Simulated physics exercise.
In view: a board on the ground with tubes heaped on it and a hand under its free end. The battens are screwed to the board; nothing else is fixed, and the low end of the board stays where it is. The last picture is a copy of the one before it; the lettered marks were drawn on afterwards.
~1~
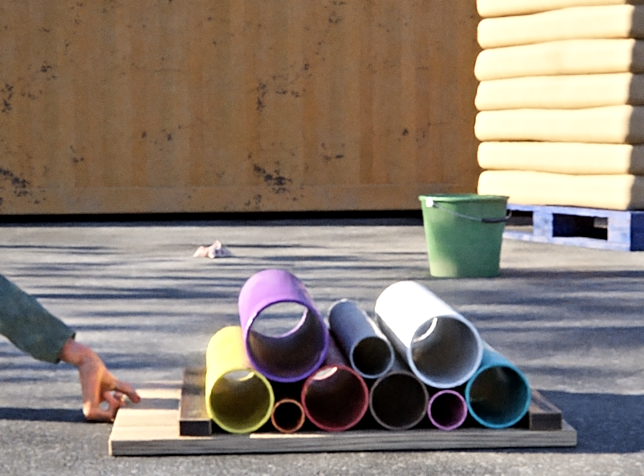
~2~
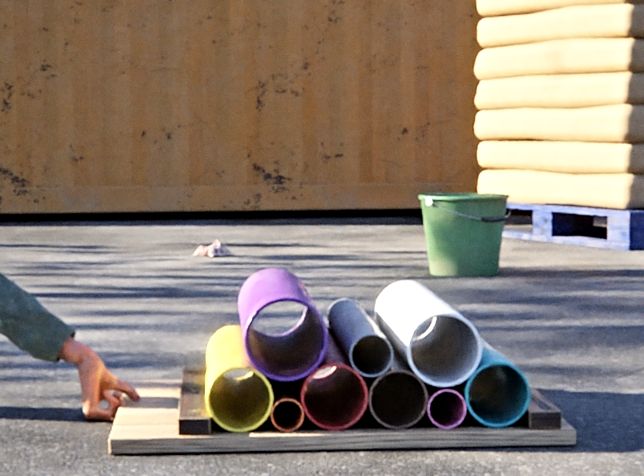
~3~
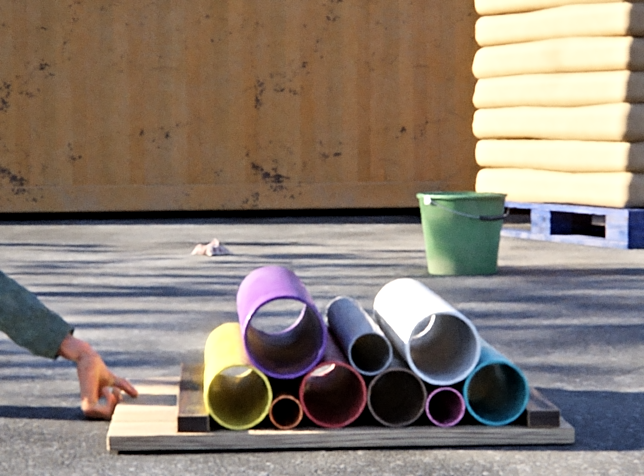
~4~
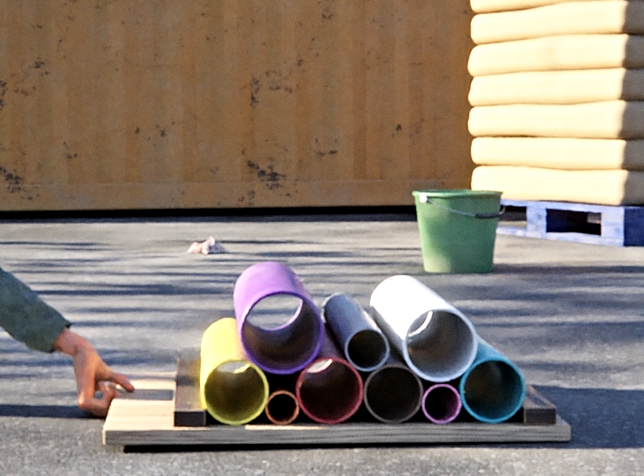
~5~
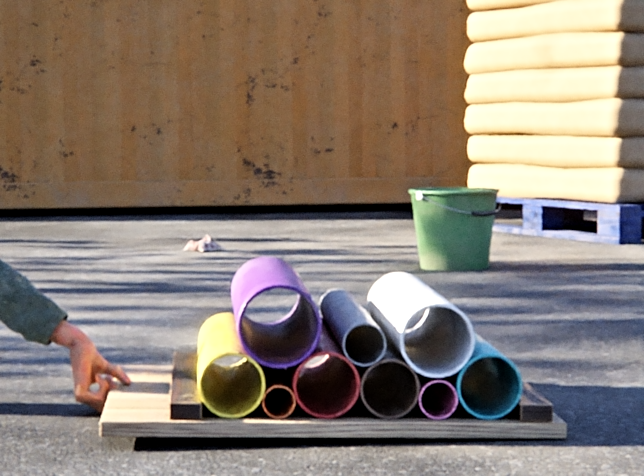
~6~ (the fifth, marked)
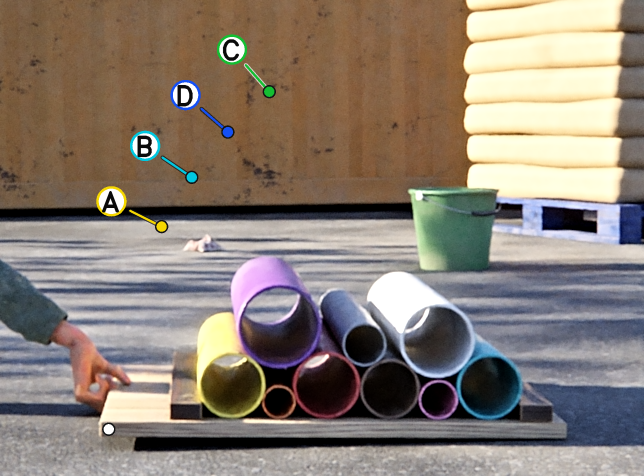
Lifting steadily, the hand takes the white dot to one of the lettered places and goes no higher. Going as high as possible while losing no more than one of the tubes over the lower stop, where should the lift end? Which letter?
Mark B is as high as it can go.
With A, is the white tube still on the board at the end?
Yes, with A.
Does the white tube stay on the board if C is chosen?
No.
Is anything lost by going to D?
Yes, at D.
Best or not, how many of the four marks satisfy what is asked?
The number is two.
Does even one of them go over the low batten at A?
No, at A.
On the copy, A at (162, 227); B at (192, 177); C at (269, 92); D at (228, 132); the white dot at (109, 429).
On B. First, board at 19°.
Then, board at 35°.
Finally, board at 35°, none over the low batten.
By contrast, A none over the low batten; C four over the low batten (turquoise, white, purple, grey); D four over the low batten (turquoise, white, purple, grey).
